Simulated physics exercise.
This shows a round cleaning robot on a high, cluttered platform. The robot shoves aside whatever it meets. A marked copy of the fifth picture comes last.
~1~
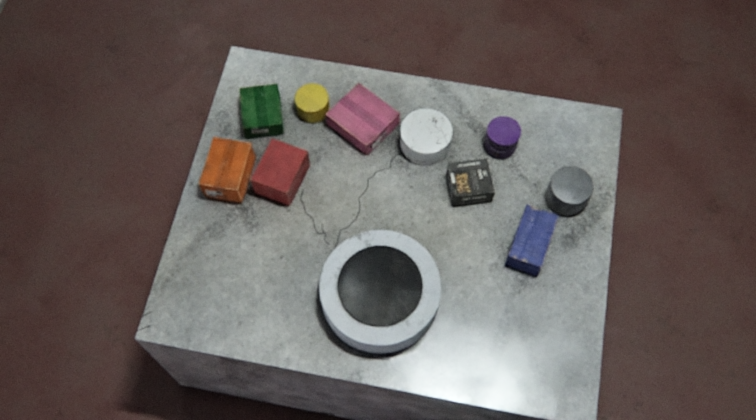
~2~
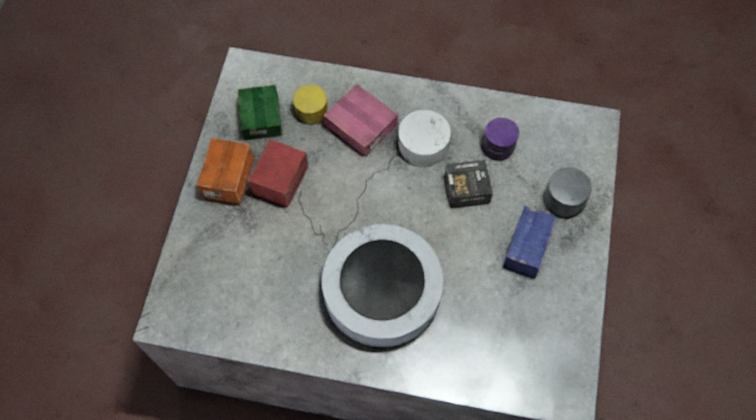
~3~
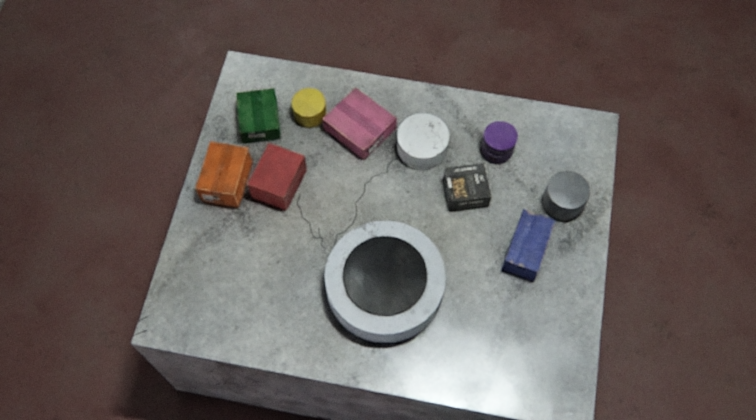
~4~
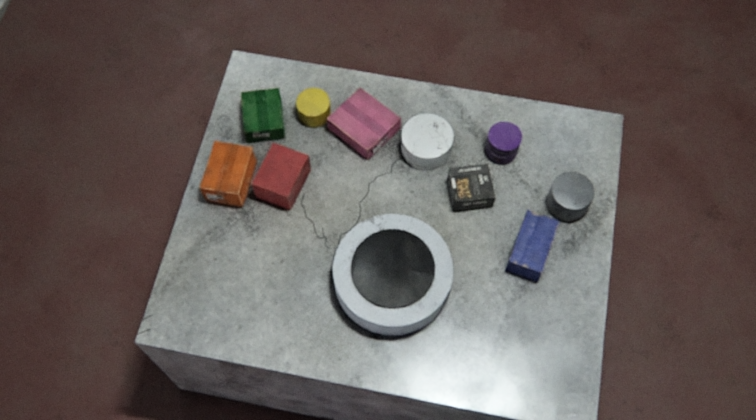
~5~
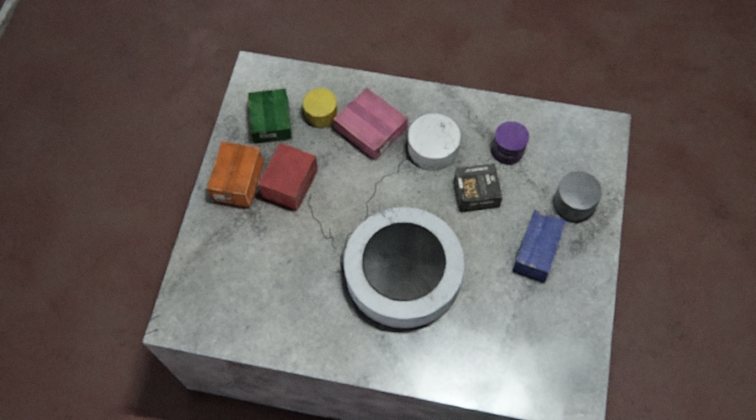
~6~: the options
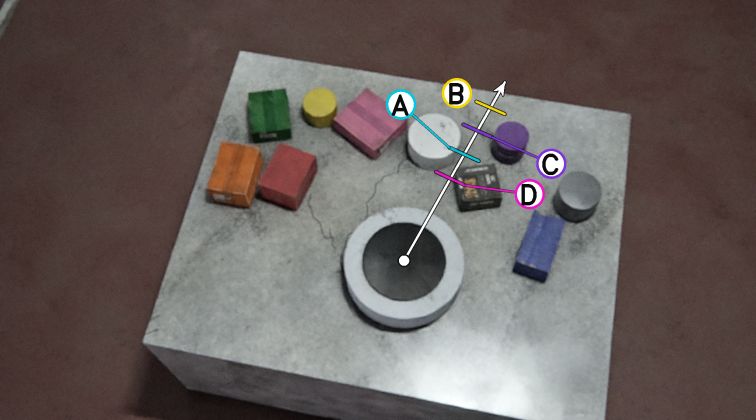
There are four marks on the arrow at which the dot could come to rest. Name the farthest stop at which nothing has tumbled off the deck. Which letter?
All is well up to C.
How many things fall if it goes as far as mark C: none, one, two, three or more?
The count is none.
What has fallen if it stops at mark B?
The white canister goes over.
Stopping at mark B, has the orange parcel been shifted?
No.
On the marked copy, A at (464, 155); B at (490, 108); C at (477, 131); D at (451, 179); the arrow from (404, 261) to (505, 82); the white dot at (404, 261).
Following C. Soon after the start, robot (431, 217); purple pail (514, 140); black box (494, 171).
Later, robot (458, 171); purple pail (546, 119); white canister (438, 105).
In the end, robot (476, 139); white canister (436, 81); purple pail (549, 117); nothing has fallen.
As for the rest, A is safe but short; B drops the white canister; D is safe but short.
